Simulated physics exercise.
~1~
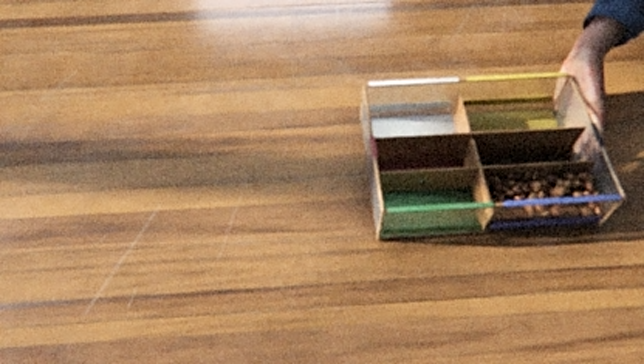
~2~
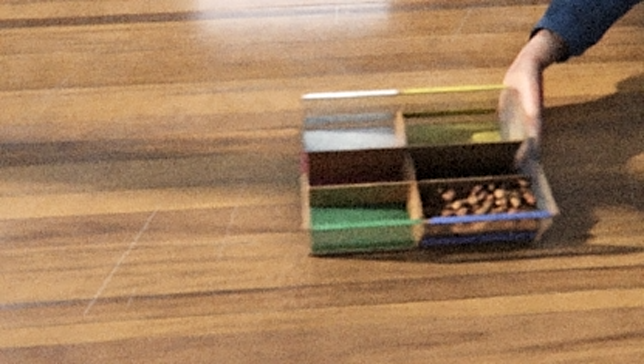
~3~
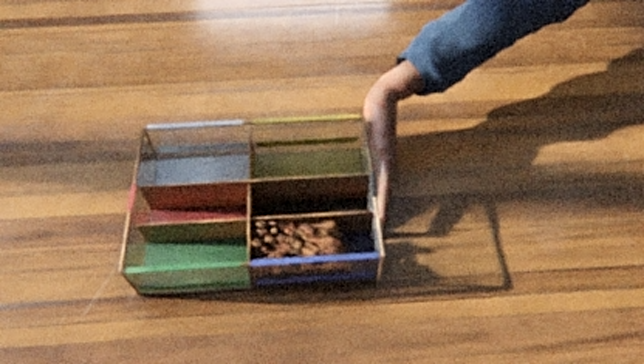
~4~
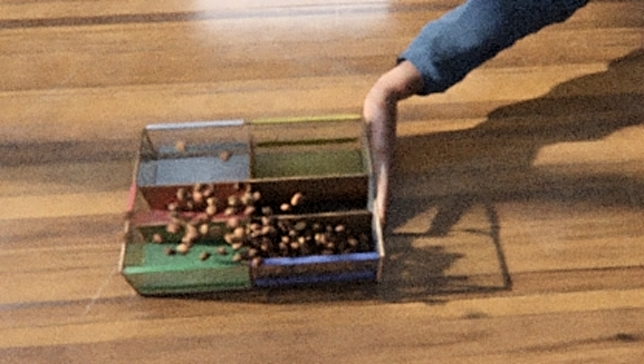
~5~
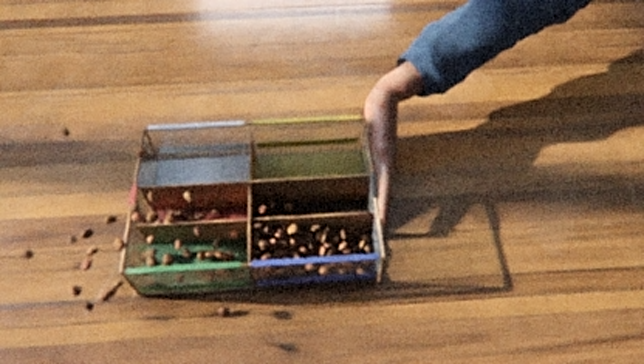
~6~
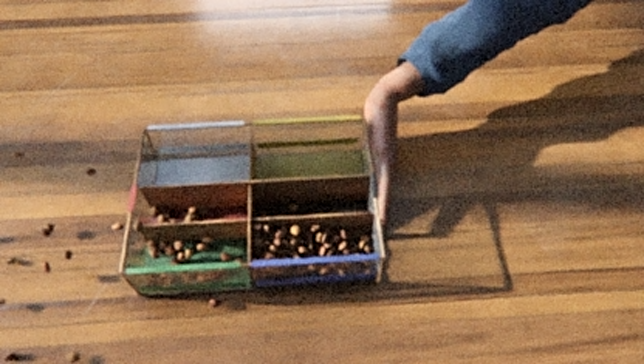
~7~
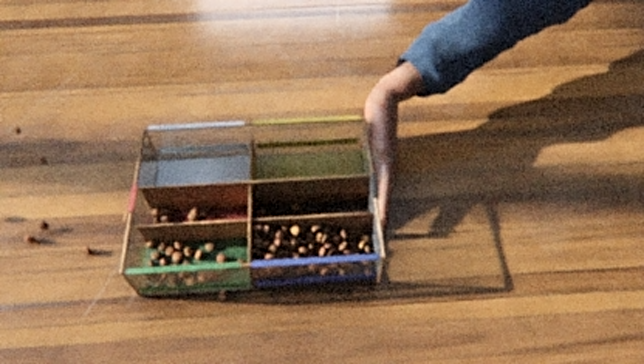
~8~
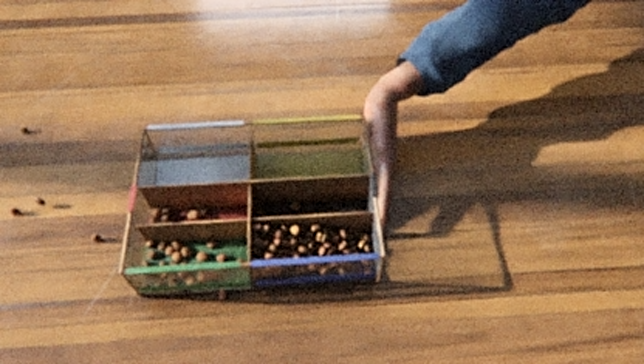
On a striped wooden surface, a hand in a blue sleeve holds the right side of a divided tray with small brown pieces in its blue-edged front right compartment. The hand slides the tray quickly to the left, then brings it to a stop. The pieces surge leftward over the partition, scattering above the green section and toward the red one behind it. Some fly past the tray and tumble across the wood. At the end, most remain in the blue-edged compartment, with others in the green and red sections and a few lying outside to the left.
